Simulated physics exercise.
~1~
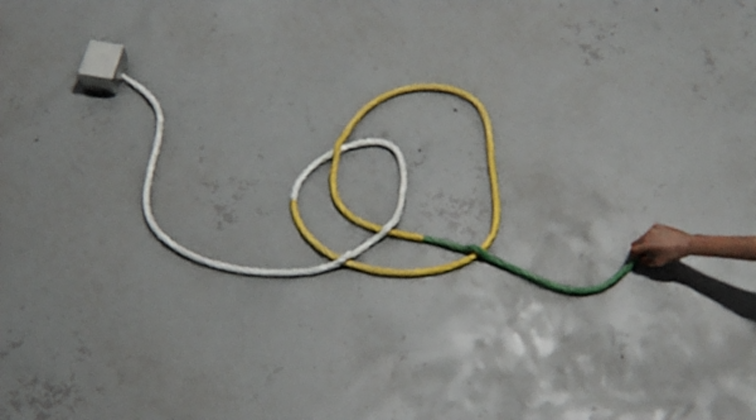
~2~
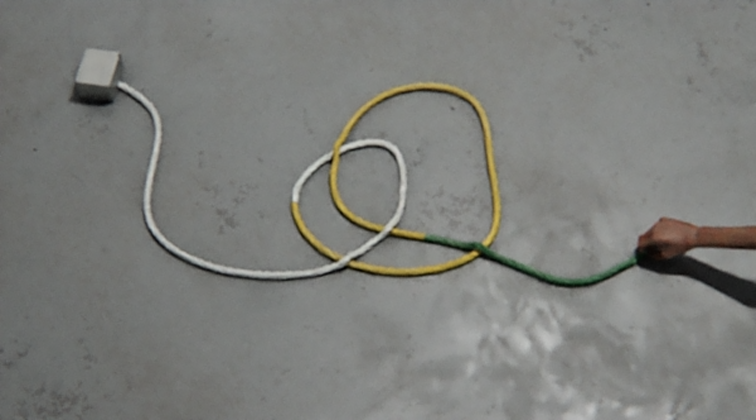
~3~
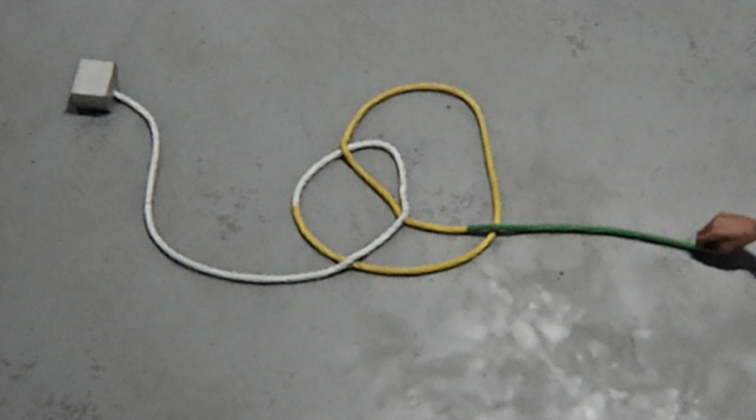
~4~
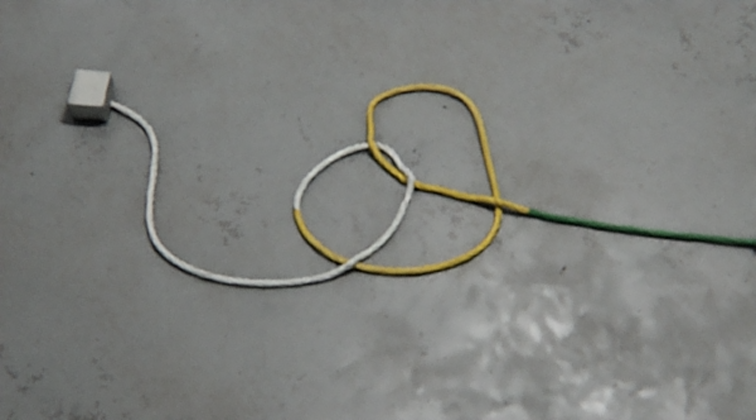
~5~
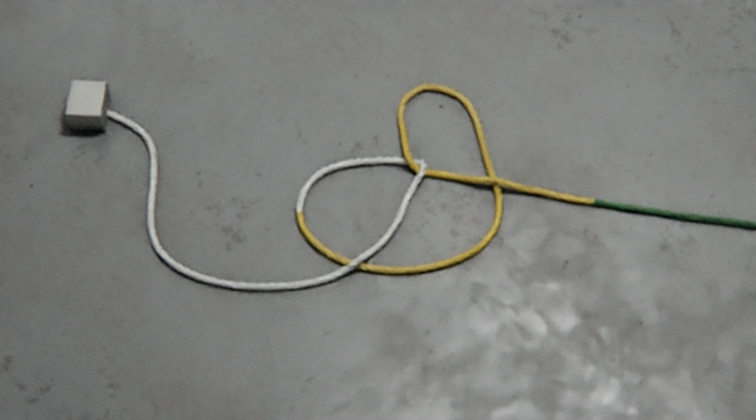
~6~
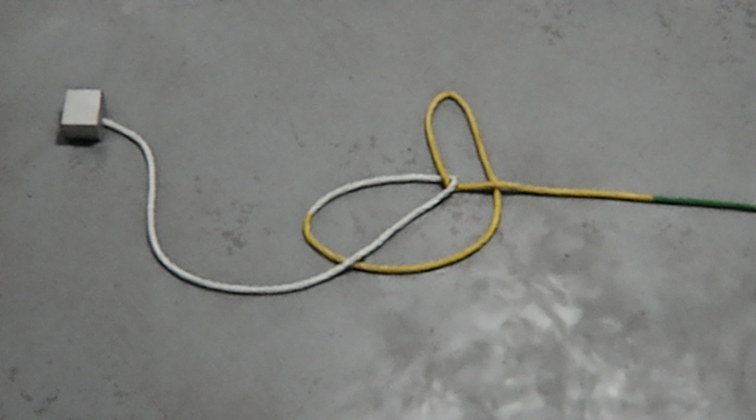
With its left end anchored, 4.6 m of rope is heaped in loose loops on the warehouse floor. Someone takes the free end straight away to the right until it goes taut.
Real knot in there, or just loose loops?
Just loose loops.
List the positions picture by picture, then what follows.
In the first picture, crossings (338, 151) yellow over white, (347, 263) white over yellow, (390, 232) white over yellow, (478, 253) green over yellow; rope runs through (146, 202) (402, 198) (395, 273) (415, 88) (480, 250); grip (637, 259).
In the second picture, rope runs through (147, 208) (399, 272) (482, 247); grip (645, 253).
In the third picture, rope runs through (148, 216) (402, 271) (525, 228); grip (703, 248).
In the fourth picture, rope runs through (150, 225) (406, 271) (587, 223).
In the fifth picture, rope runs through (152, 232) (410, 270) (653, 211).
In the sixth picture, rope runs through (153, 239) (434, 202) (412, 269) (430, 135) (711, 203).
Next, the ends are 2.9 m apart, loops still 48 cm across.
Then, the ends are 3.6 m apart, loops still 24 cm across.
After that, the ends are 4.3 m apart, loops still 16 cm across.
Later, the ends are 4.6 m apart, loops still 6 cm across.
At the end, the ends are 4.6 m apart, loops still 6 cm across.
